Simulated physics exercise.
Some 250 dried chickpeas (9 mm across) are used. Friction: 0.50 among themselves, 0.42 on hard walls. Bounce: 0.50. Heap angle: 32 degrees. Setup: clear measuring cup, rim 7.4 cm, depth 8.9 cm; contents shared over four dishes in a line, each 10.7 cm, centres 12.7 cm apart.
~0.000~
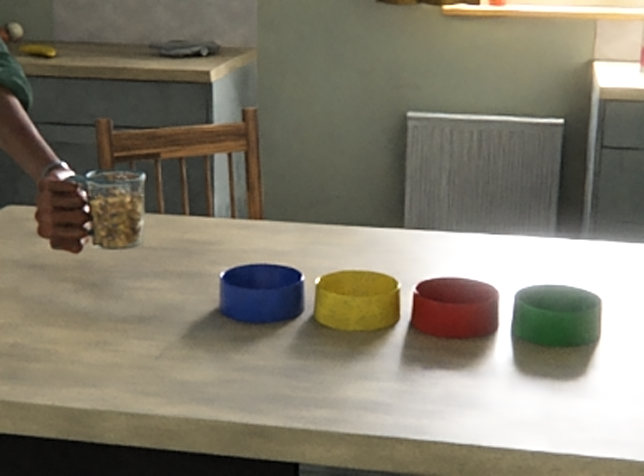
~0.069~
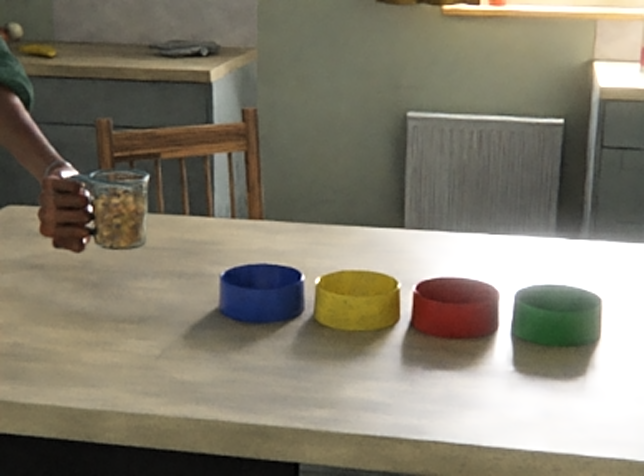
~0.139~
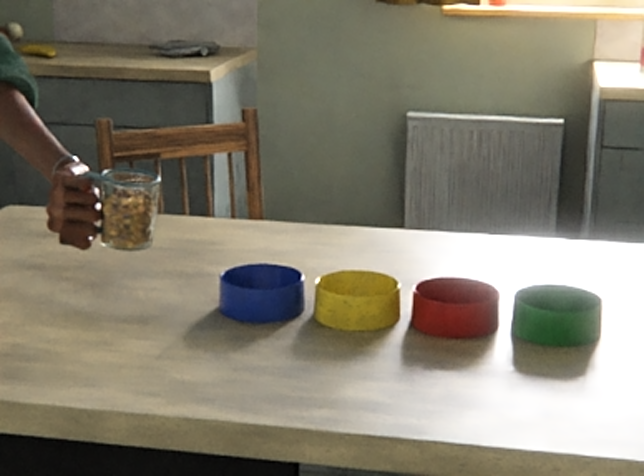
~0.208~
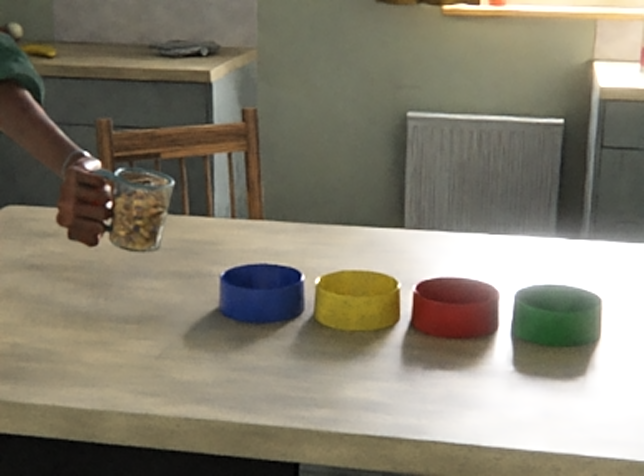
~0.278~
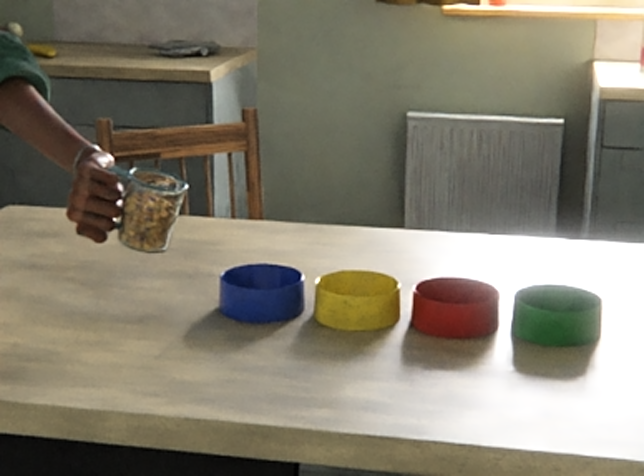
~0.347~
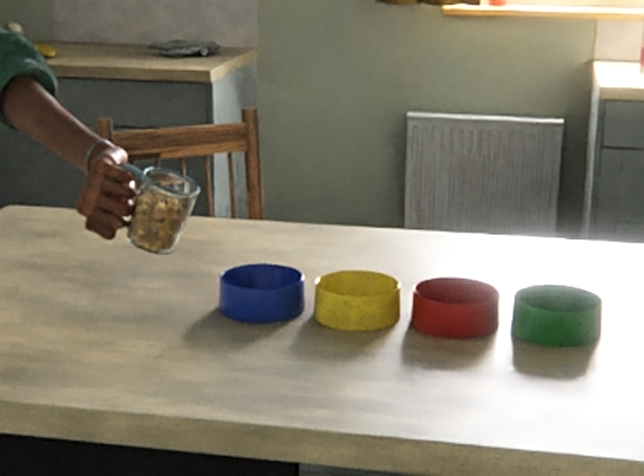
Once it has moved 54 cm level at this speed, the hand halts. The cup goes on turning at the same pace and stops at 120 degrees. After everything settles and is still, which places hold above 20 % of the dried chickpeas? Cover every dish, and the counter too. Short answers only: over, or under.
Red: Probably more than a fifth of the pieces land there. Blue: Probably a fifth or fewer of the pieces land there. Green: Probably a fifth or fewer of the pieces land there. Yellow: Probably a fifth or fewer of the pieces land there. Counter: Probably a fifth or fewer of the pieces land there.
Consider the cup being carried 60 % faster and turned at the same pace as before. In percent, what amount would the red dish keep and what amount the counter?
The shares would then be red 0 and counter 0.
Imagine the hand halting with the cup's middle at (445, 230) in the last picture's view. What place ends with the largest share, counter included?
Red.
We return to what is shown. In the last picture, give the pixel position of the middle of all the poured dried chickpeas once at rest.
Centre at rest: Approx. (460, 311) px.
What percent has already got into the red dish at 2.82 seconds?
I'd put it at about 80 % by that time.
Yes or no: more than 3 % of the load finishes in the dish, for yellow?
Yellow: True.
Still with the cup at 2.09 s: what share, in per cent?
Close to 0 in a hundred.
Then, at 1.39 s, tilt 95 degrees; cup holds 95 %, yellow 5 %.
Then, at 2.09 s, tilt 120 degrees; cup holds 0 %, red 80 %, yellow 10 %.
After 2.82 s, tilt 120 degrees; cup holds 0 %, red 80 %, yellow 10 %.
By 3.1 s all is still; red 80 %, blue 0 %, green 0 %, yellow 10 %, counter 10 %.
